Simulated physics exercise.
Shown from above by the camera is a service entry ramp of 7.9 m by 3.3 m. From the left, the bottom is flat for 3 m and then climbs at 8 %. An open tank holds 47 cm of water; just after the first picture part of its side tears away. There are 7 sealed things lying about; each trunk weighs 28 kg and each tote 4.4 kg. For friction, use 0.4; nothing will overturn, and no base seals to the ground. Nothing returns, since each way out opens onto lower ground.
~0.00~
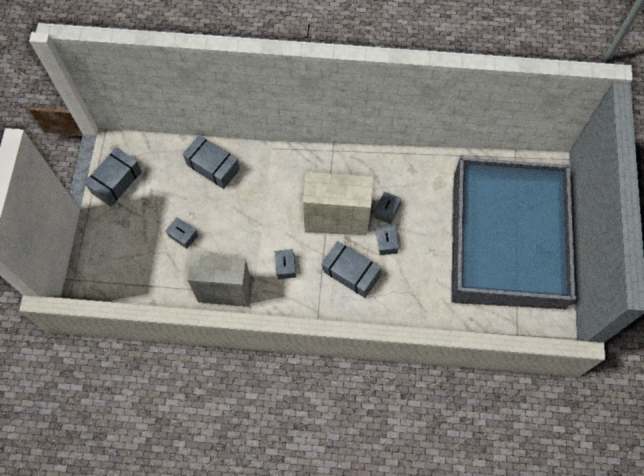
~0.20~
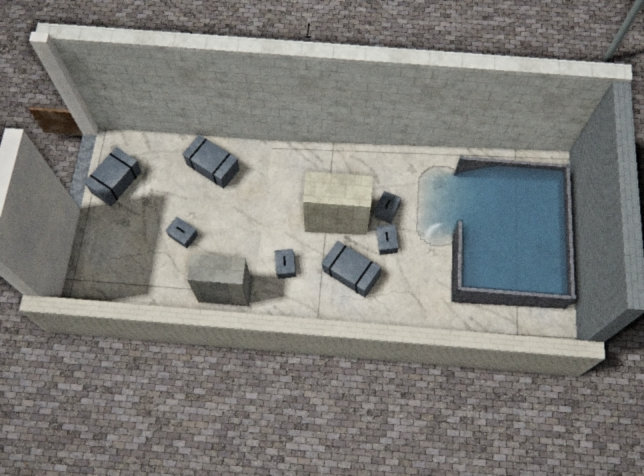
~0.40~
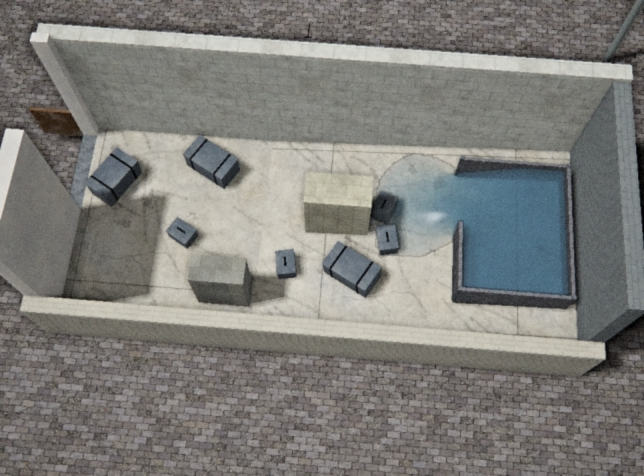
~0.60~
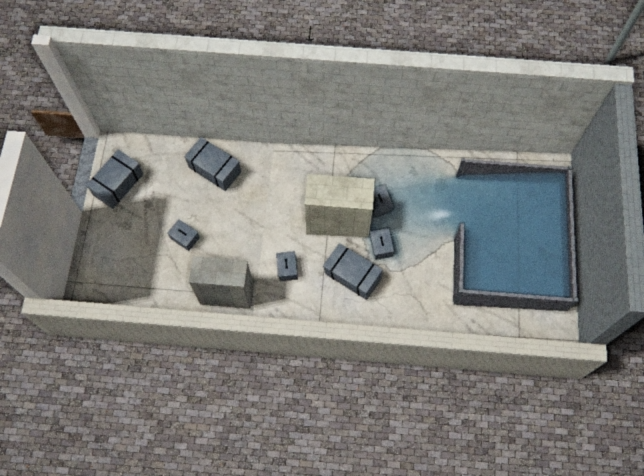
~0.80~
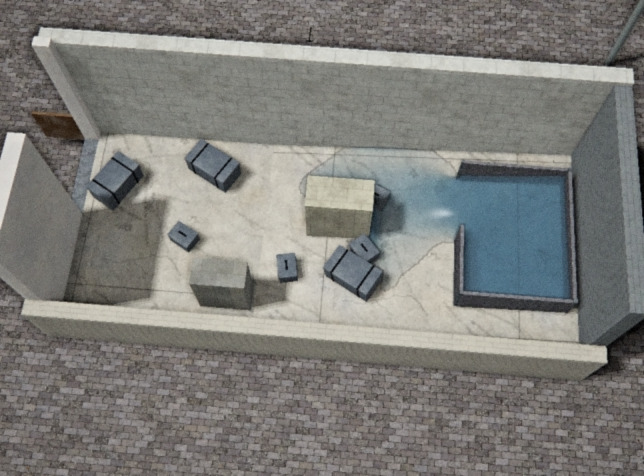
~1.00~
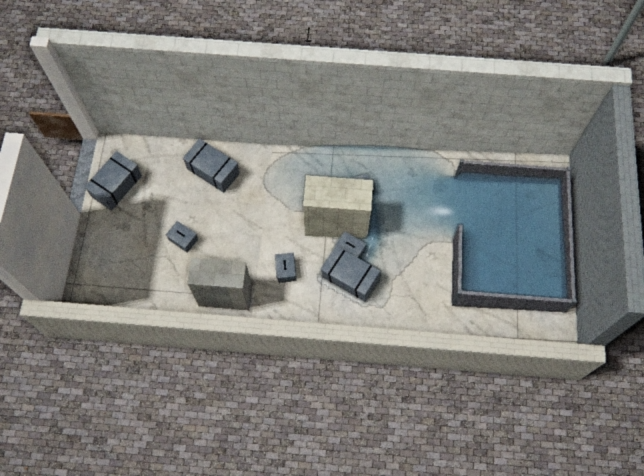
Water pours from a tank's broken left side, spreads across the floor and shifts two small totes.
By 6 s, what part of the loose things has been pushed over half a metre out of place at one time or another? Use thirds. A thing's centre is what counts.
Two thirds or more.
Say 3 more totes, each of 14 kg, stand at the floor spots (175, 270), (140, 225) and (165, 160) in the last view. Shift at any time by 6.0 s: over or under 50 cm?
Within, beyond, beyond.
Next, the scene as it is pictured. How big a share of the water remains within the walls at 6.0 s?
62 % or so.
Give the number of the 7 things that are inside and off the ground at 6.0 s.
It comes to 3 of them.
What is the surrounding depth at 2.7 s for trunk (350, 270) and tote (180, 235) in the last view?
Depth approx. 6 cm / 3 cm.
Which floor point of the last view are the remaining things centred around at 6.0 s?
Close to (172, 262).
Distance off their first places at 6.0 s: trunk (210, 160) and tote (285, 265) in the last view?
So you get 250 cm for the one named first, 200 cm for the other.
After 1.4 s 2 of 7 are over 50 cm from their spots; 1 afloat.
After 2.7 s 5 of 7 are over 50 cm from their spots; 1 afloat.
After 4.2 s 7 of 7 are over 50 cm from their spots; 1 afloat.
After 6.0 s 7 of 7 are over 50 cm from their spots, and 7 have been at some point; 3 afloat.
